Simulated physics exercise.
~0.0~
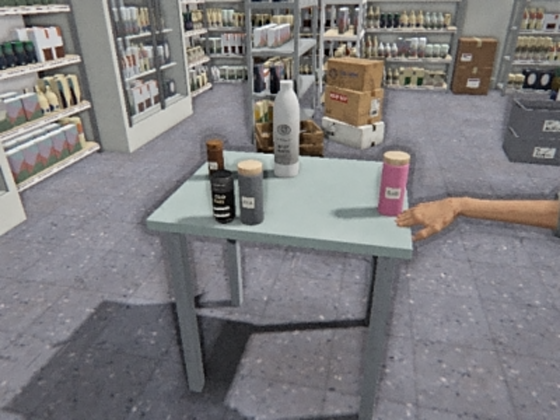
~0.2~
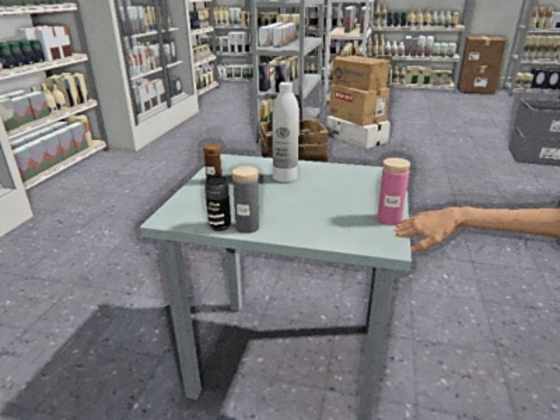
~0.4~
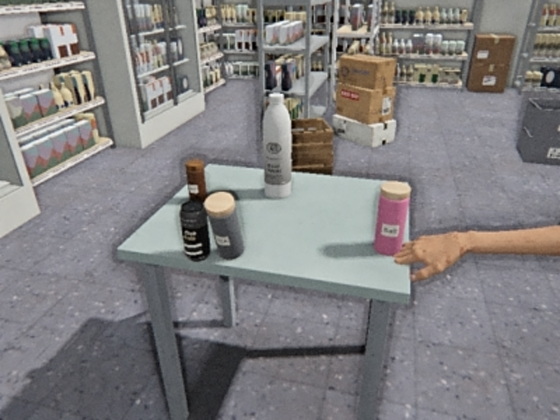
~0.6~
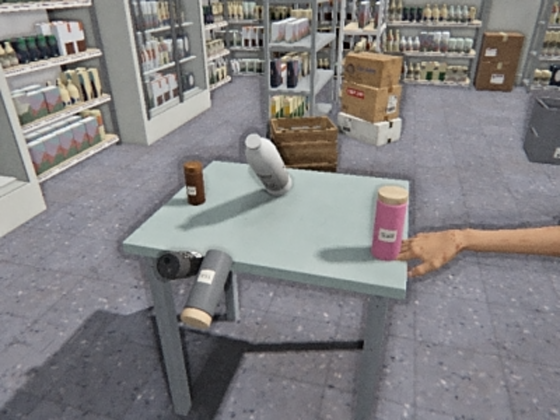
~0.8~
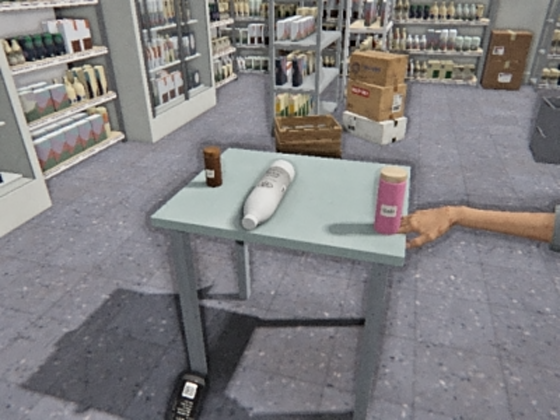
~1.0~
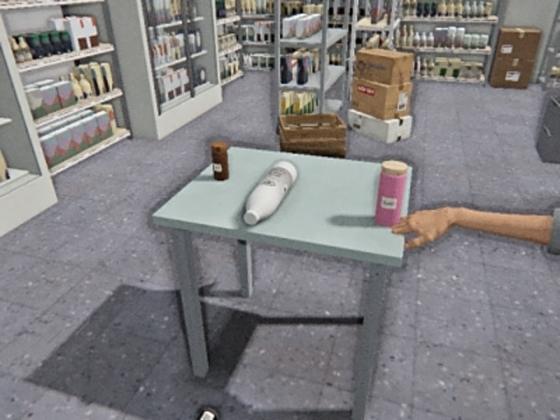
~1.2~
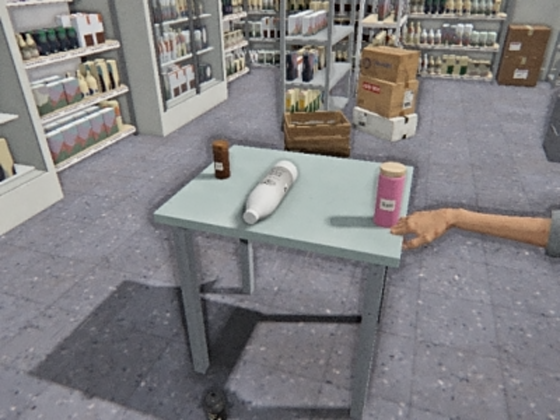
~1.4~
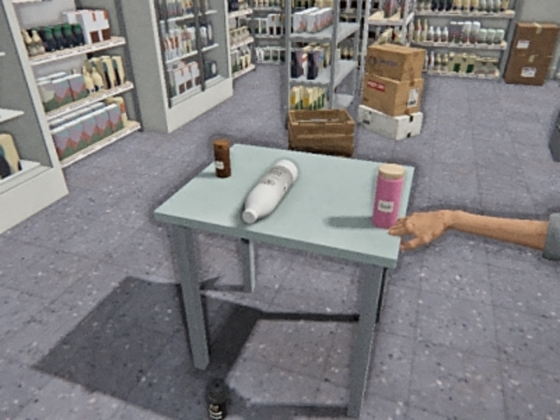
A bare forearm reaches in from the right, its hand at the edge of a pale green side table in a shop aisle lined with stocked shelves and cardboard boxes, seen from slightly above. On the table stand a white bottle at the back, a pink jar at the right, and a brown shaker, black can and grey jar at the left. The table shifts towards the viewer, and the grey jar and black can tip over the front edge. The white bottle topples and lies on its side. Finally, the black can stands on the floor, while the pink jar and brown shaker remain upright.
